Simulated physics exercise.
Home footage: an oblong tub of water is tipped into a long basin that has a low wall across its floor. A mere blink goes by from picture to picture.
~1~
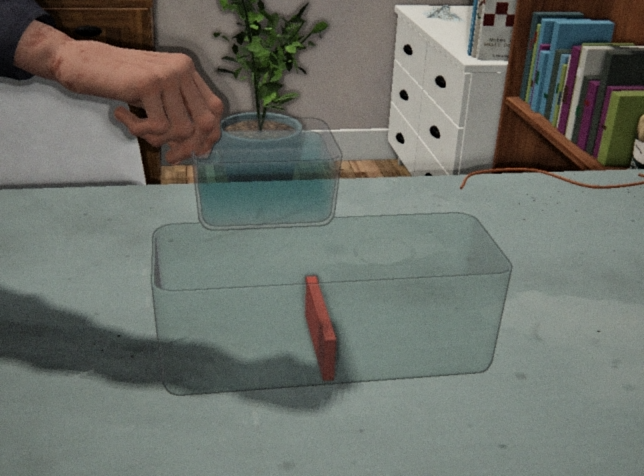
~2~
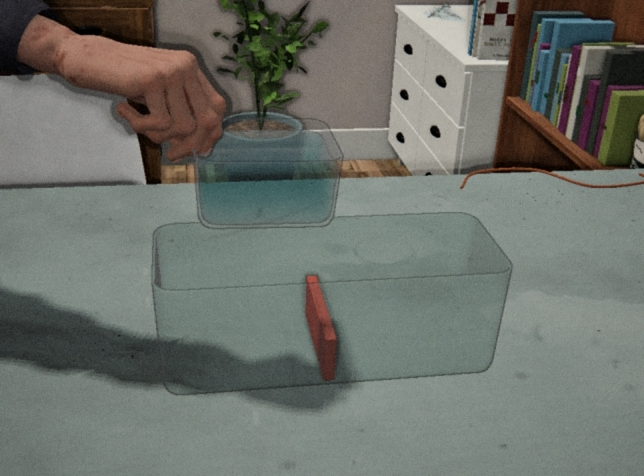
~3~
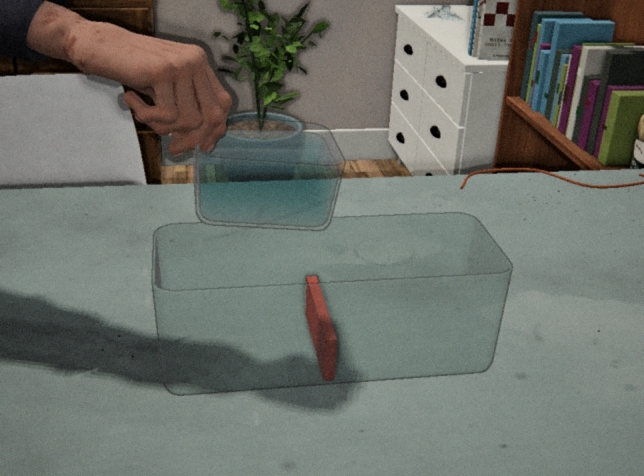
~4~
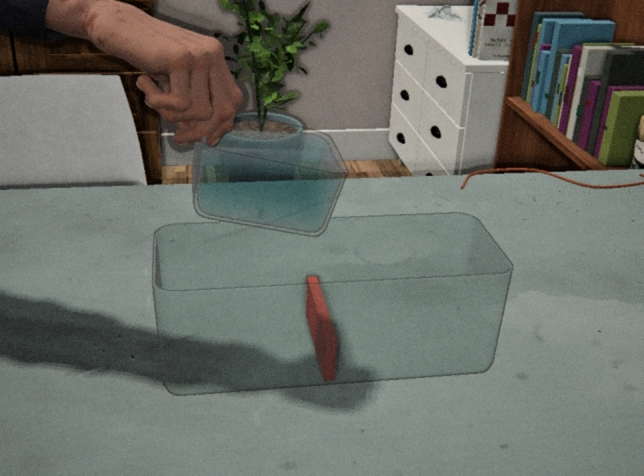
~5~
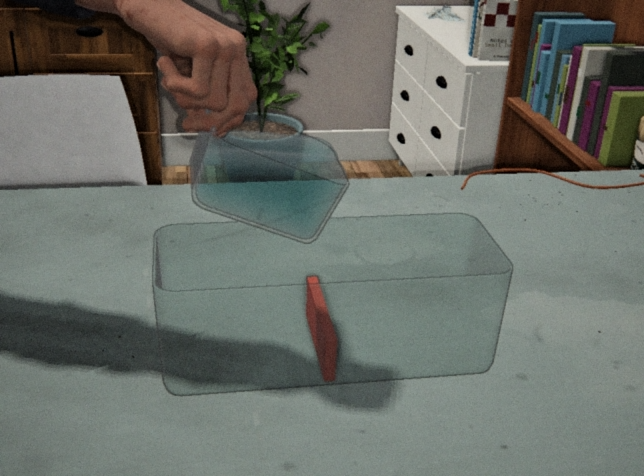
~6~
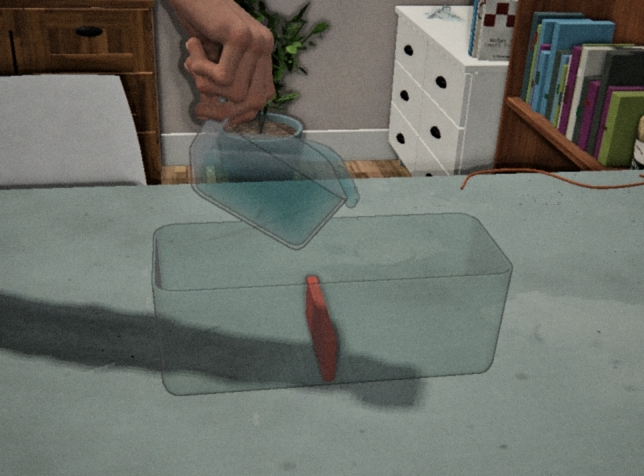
The clip opens with a hand holding a clear tub of bluish water level above a long, clear basin with a low red wall across its floor. The hand tilts the tub to the right, slowly at first and then more steeply, until a little water slips over its right rim.
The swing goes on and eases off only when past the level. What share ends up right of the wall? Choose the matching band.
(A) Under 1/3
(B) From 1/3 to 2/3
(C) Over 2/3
Answer: C.
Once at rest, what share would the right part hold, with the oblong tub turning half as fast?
Roughly 90 in a hundred.
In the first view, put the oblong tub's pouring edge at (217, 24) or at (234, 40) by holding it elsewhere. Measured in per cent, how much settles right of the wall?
The first start gives some 20 %, the second some 30 %.
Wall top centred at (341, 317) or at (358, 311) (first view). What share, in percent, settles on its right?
About 65 % and 55 %.
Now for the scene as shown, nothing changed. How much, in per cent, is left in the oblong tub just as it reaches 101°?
I'd put it at some 15 in a hundred.
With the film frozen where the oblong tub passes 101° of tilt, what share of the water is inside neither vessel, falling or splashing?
Roughly 15 %.
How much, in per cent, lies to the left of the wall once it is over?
Close to 15 percent.
A moment on, the oblong tub is tipped right over and 14 per cent is still to pour, 1 is left of the wall and 67 right of it.
Next, the oblong tub is tipped right over and 1 per cent is still to pour, 14 is left of the wall and 80 right of it.
Then the oblong tub is tipped right over and 0 per cent is still to pour, 15 is left of the wall and 81 right of it.
Later the oblong tub is tipped right over and 0 per cent is still to pour, 16 is left of the wall and 80 right of it.
In the end 16 per cent lies left of the wall, 80 right of it and 4 outside.
